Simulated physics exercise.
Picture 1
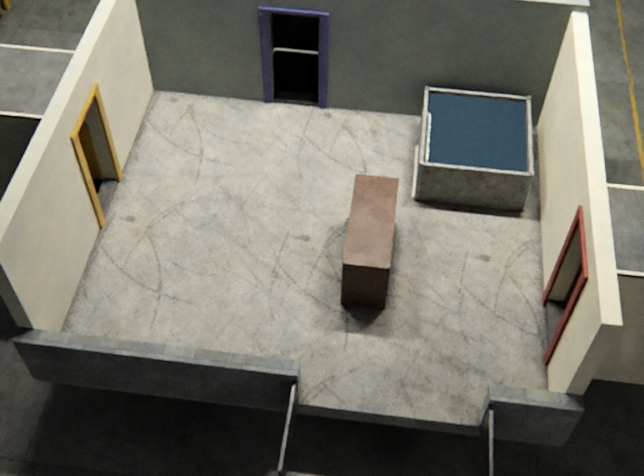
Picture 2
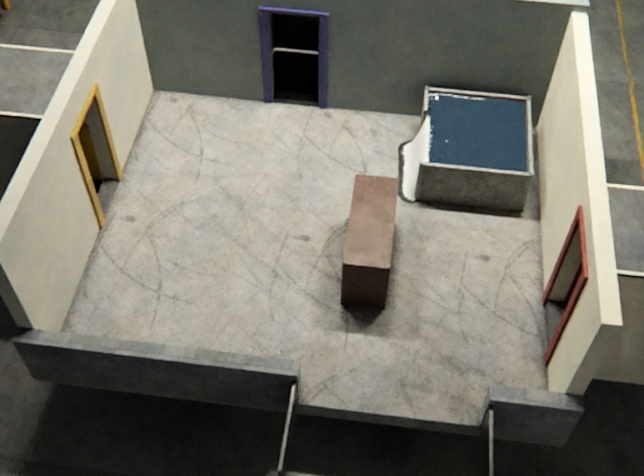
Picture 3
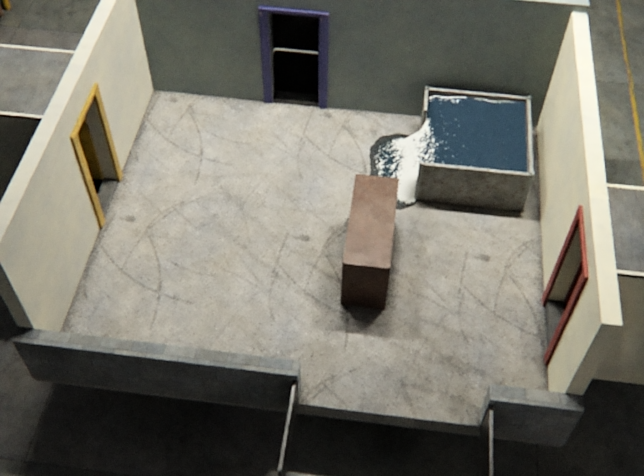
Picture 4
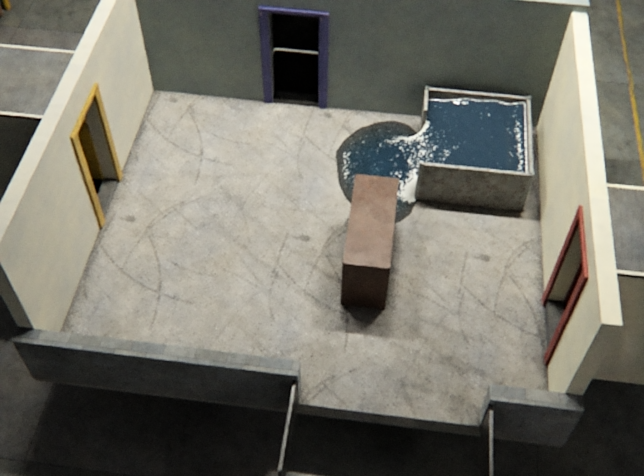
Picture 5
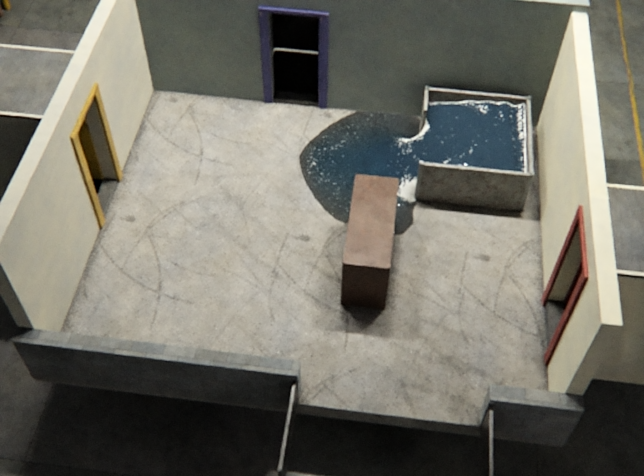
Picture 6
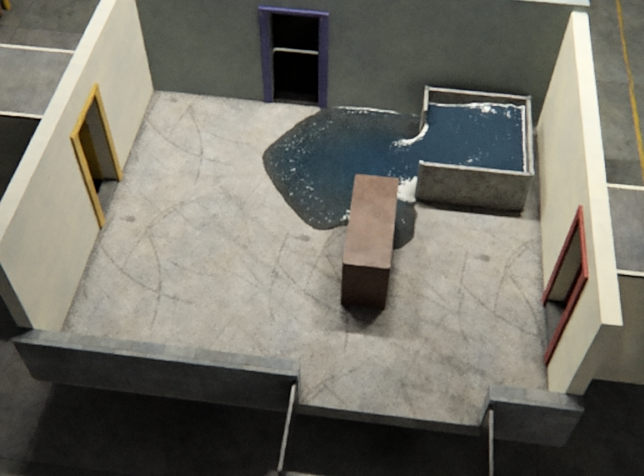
Blue water pours from the open tank's left side and spreads left across the floor.
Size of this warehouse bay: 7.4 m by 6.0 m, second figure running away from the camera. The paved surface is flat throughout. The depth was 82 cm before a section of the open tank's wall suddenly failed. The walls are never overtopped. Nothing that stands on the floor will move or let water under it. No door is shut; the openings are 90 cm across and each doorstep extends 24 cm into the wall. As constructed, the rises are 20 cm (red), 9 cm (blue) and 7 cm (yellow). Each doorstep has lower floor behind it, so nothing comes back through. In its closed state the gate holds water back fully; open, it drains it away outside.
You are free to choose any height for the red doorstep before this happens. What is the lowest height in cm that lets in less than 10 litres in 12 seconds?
7 cm.
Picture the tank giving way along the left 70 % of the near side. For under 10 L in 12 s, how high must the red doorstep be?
I'd say close to 13.0 cm.
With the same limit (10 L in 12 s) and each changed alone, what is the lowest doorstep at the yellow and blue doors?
About 22 cm at yellow and 10.5 cm at blue.
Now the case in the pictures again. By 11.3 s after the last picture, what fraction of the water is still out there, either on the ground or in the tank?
Roughly 86 %.
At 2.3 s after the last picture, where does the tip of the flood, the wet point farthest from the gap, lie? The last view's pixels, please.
Lab note: Front tip approx. (51, 358).
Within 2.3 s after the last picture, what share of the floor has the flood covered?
Wet share: Near 55 %.
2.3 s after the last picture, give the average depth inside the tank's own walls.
Around 24 cm deep on average.
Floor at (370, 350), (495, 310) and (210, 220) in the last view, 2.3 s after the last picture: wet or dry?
Point 1: Bone dry; point 2: Bone dry; point 3: Awash.
Then, 0.7 s after the last picture water covers 40 % of the floor, deepest (36 cm) near (407, 180); it has not reached the red door.
Then, 2.3 s after the last picture water covers 55 % of the floor, deepest (32 cm) near (176, 107); it has not reached the red door.
Then, 11.3 s after the last picture water covers 95 % of the floor, deepest (8 cm) near (537, 418); 7 cm at the red door, 0 litres in over its 20 cm doorstep.
At the red door as built, the water peaked near 10 cm, 8.3 s after the last picture.
With a doorstep of 6 cm, 16 litres would have come in within the 12 s; with 8 cm, 3 litres. So under 10 litres takes about 7 cm.
